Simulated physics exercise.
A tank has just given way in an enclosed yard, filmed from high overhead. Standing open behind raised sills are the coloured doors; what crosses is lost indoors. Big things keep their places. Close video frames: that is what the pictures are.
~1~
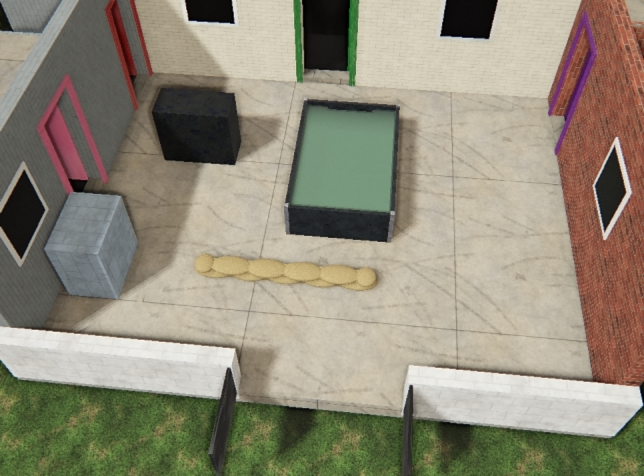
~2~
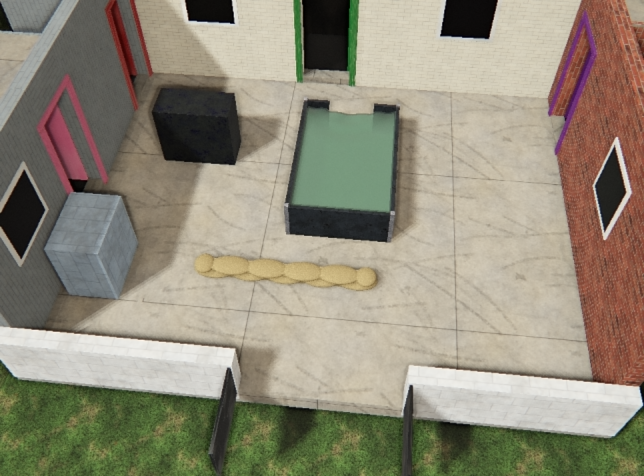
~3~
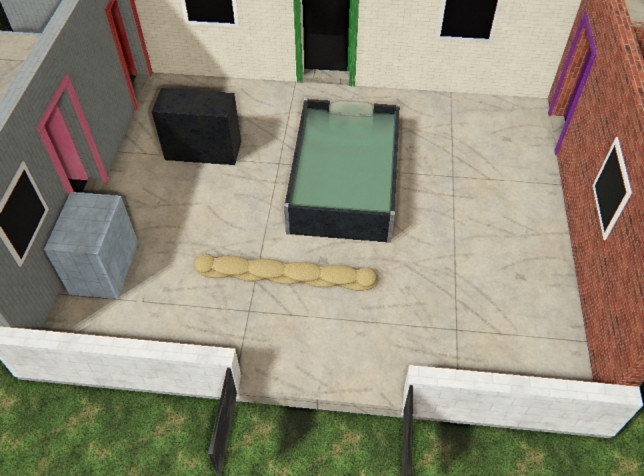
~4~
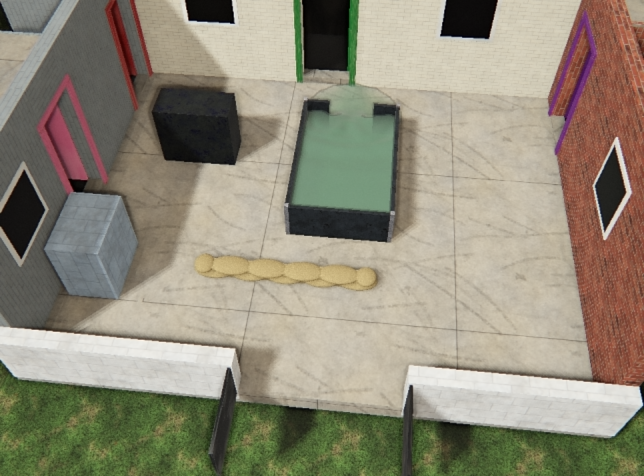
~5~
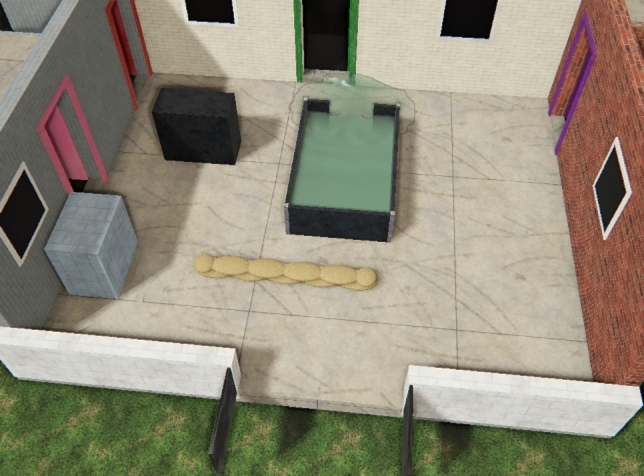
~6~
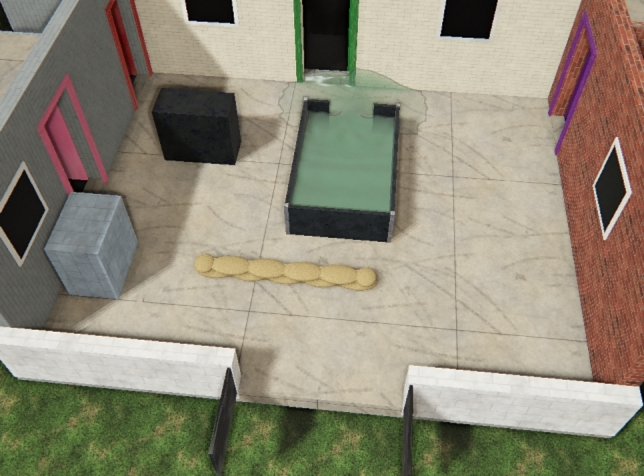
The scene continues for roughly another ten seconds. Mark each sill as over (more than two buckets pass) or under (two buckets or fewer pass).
The pink door is under, the purple door is over, the green door is over, the red door is over.
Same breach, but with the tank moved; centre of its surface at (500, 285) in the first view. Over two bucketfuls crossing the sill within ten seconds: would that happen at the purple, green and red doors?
The purple door overshoots the limit, the green door falls short, and the red door overshoots the limit.
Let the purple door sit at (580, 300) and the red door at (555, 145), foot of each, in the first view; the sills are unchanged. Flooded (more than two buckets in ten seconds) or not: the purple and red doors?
So the purple one keeps within it while the red one runs past it.
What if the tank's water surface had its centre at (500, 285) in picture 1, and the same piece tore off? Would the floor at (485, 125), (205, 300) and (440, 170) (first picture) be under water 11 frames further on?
As listed: Reached, untouched, reached.
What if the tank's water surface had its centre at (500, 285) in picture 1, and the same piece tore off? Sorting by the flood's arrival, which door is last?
Final one: The door marked pink.
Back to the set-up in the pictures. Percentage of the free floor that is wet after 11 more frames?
Close to 20 in a hundred, I think.
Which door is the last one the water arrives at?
My answer: The pink-painted one.
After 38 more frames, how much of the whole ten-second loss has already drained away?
That comes to 80 per cent, as I work it out.
A moment on, water covers 10 % of the floor; the pink door not reached, the purple door not reached, the green door over two buckets in, the red door not reached.
Next, water covers 20 % of the floor; the pink door not reached, the purple door under two buckets in, the green door far over two buckets in, the red door wet at the sill, nothing in.
Then, water covers 30 % of the floor; the pink door not reached, the purple door over two buckets in, the green door far over two buckets in, the red door over two buckets in.
Later, water covers 50 % of the floor; the pink door wet at the sill, nothing in, the purple door far over two buckets in, the green door far over two buckets in, the red door far over two buckets in.
In the end, water covers 75 % of the floor; the pink door wet at the sill, nothing in, the purple door far over two buckets in, the green door far over two buckets in, the red door far over two buckets in.
